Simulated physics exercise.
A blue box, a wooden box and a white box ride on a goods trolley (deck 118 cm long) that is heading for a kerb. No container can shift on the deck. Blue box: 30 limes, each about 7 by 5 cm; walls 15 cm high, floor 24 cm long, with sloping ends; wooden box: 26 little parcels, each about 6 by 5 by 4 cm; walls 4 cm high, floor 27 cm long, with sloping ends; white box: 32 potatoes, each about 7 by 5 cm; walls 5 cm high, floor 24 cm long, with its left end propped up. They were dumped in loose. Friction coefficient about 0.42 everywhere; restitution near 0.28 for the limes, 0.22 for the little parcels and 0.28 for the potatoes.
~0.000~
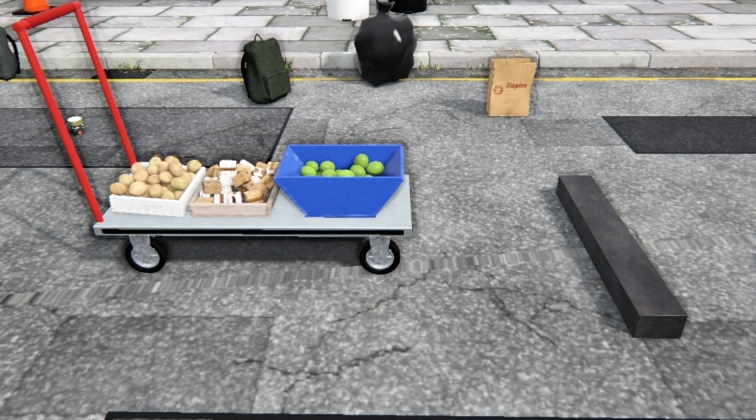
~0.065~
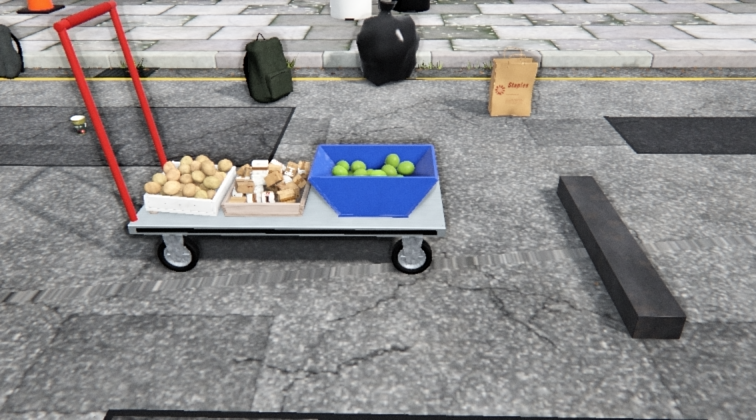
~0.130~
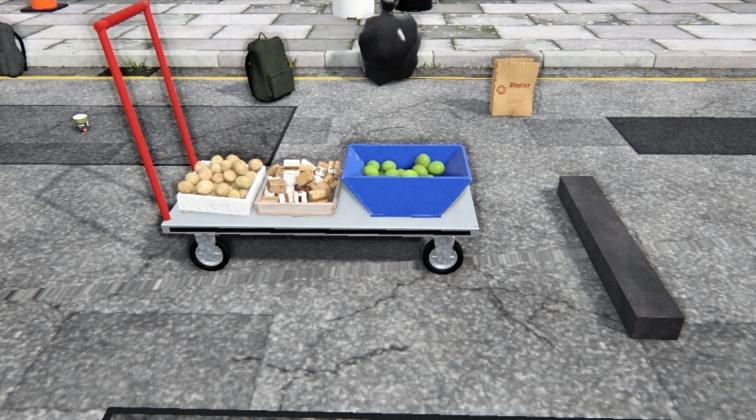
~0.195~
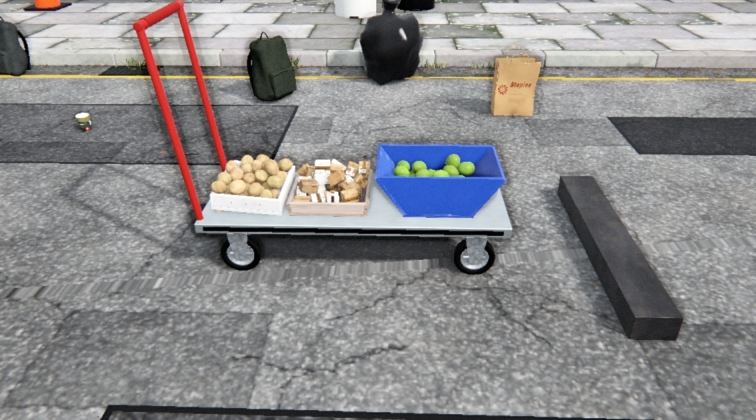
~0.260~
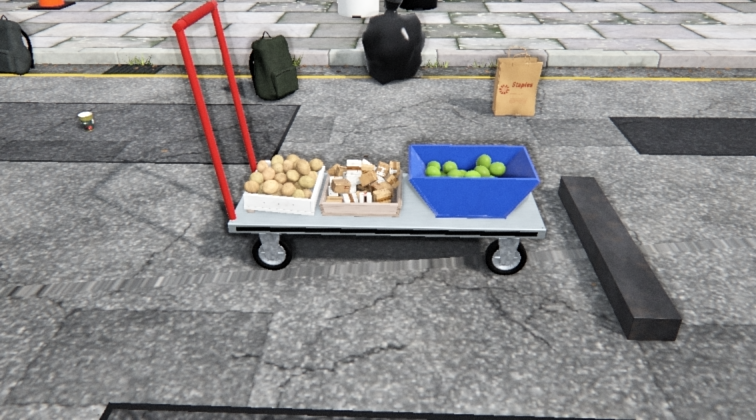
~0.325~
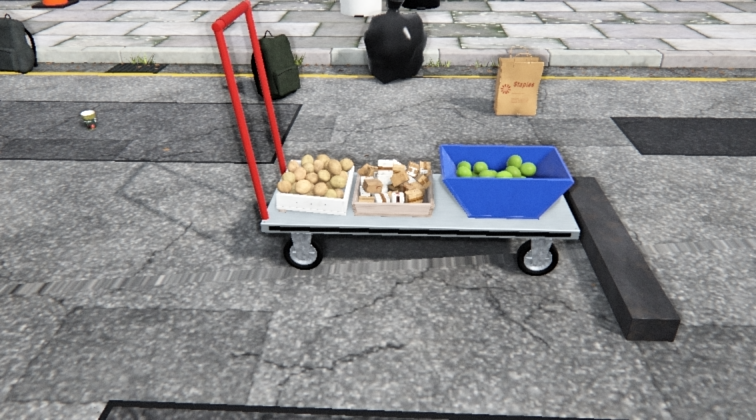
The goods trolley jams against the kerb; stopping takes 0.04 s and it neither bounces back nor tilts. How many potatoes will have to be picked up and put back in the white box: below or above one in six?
Out of the white box go over a sixth of the potatoes.
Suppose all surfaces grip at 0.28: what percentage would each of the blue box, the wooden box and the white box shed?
In that case blue box 0, wooden box 30, white box 30 per cent.
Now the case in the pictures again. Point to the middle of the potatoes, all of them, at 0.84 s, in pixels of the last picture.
At about (379, 185).
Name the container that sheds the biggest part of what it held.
It is the white box.
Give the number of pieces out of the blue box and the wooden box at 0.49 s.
About: Blue box 0, wooden box 2.
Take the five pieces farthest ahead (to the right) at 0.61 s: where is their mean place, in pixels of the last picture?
At about (582, 174).
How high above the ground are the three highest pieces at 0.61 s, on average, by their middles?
Some 40 cm up.
After 0.39 s, impact.
After 0.49 s, the blue box has all 30, the wooden box is down by 2 of 26 and the white box is down by 3 of 32.
After 0.61 s, the blue box has all 30, the wooden box is down by 5 of 26 and the white box is down by 10 of 32.
After 0.84 s, the blue box has all 30, the wooden box is down by 6 of 26 and the white box is down by 12 of 32.
Final count (at 1.34 s), the blue box has all 30, the wooden box is down by 6 of 26 and the white box is down by 12 of 32. Asked share, 12 of 32, 38 per cent.
